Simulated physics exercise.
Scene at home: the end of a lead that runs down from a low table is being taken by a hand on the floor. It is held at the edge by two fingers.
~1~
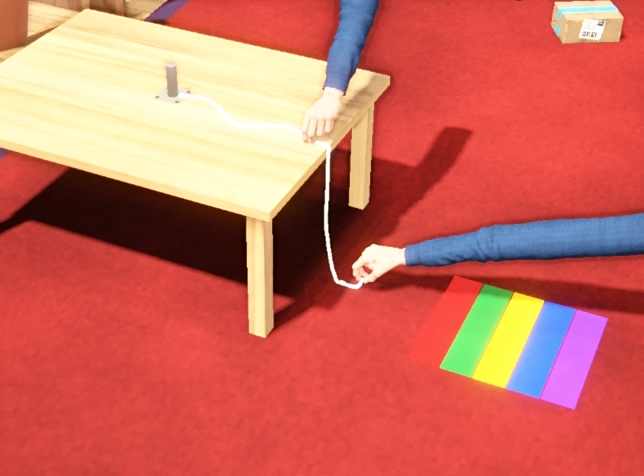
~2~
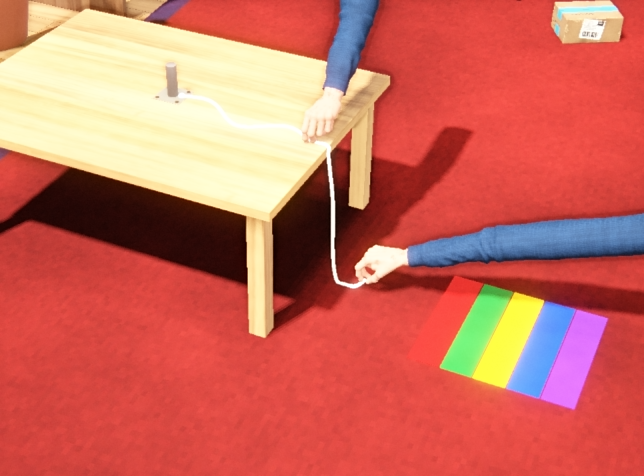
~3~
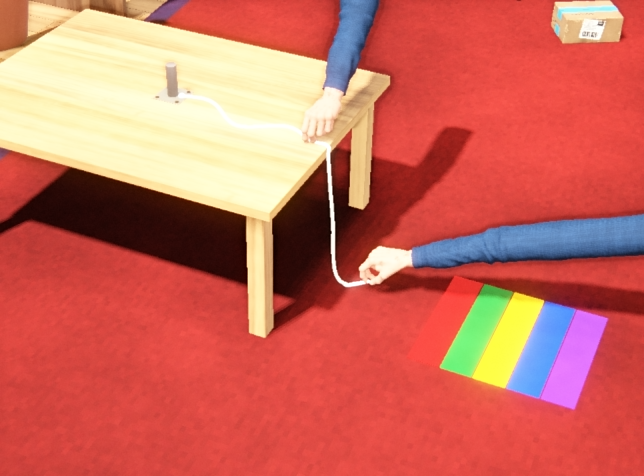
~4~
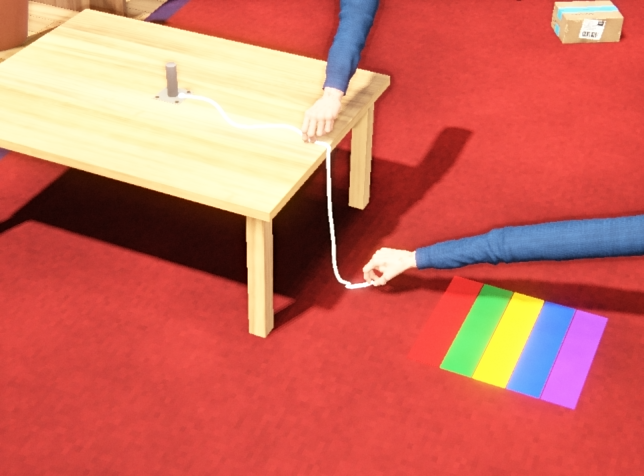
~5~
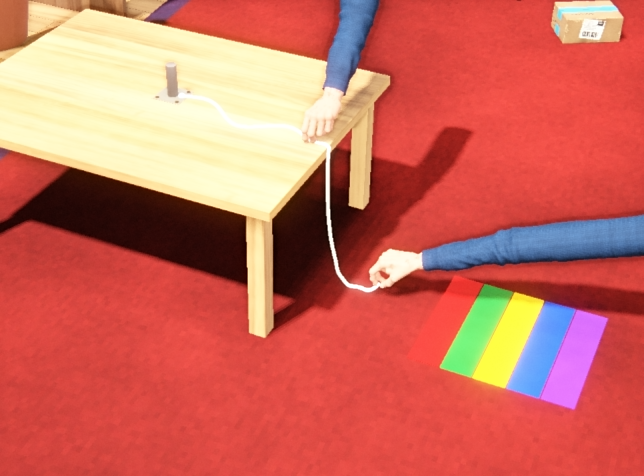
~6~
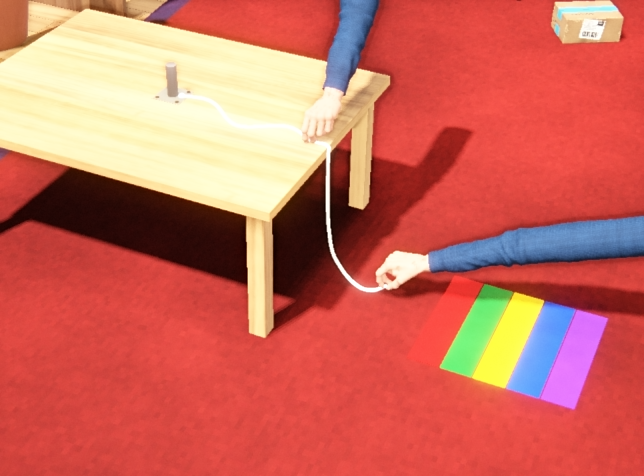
The footage shows one hand pressing a white cord at the edge of a low wooden table while another hand, near the red floor, holds its hanging end and draws it slightly right, beside a panel of coloured stripes.
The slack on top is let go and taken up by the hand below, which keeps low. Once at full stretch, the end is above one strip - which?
The end stops over the green strip.
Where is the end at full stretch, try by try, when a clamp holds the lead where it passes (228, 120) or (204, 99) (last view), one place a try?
Near (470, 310) and (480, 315).
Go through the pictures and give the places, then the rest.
End (362, 279); red (432, 346); green (464, 356); yellow (496, 366); blue (530, 376); purple (564, 387), in the first picture.
End (365, 280); lead through (208, 100) (237, 126) (297, 130) (329, 165) (333, 222) (334, 271), in the second picture.
End (369, 281), in the third picture.
End (373, 282); lead through (208, 100) (237, 126) (297, 130) (329, 165) (331, 222) (336, 272), in the fourth picture.
End (379, 284), in the fifth picture.
End (385, 286); lead through (208, 100) (237, 126) (297, 130) (328, 165) (328, 221) (344, 272), in the sixth picture.
Soon after, end near (418, 295); short of the strips.
After that, end near (457, 307); over red.
At the stop, end near (482, 314); over green. It gets as far as the green strip.
